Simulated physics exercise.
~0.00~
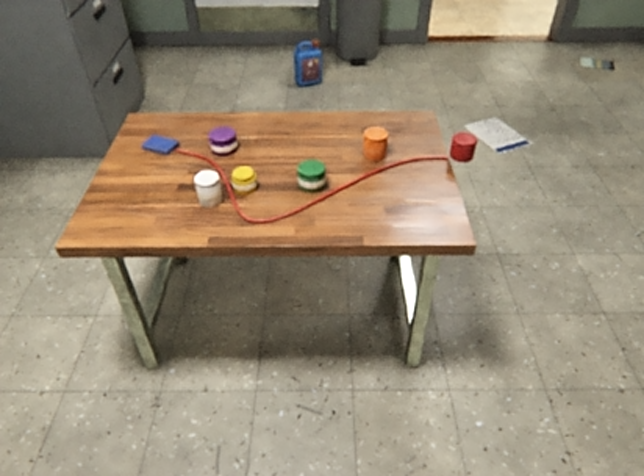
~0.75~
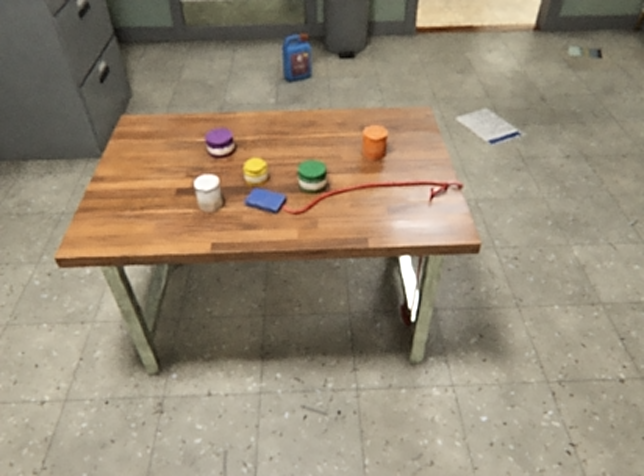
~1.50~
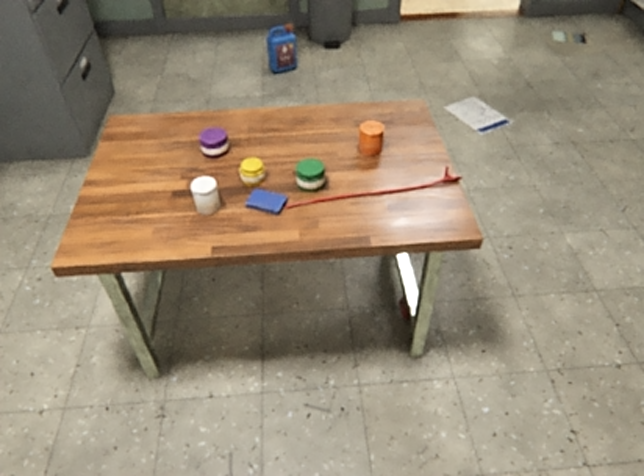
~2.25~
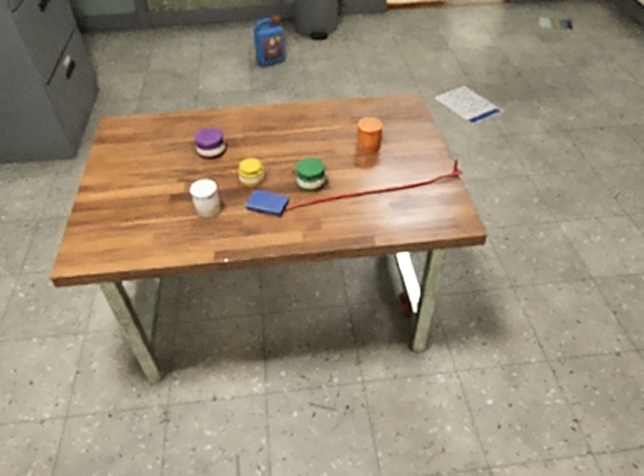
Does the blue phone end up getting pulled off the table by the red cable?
No, the blue phone slides to the right and toward the front but stays on the tabletop, with the red cable stretched from it to the right edge.
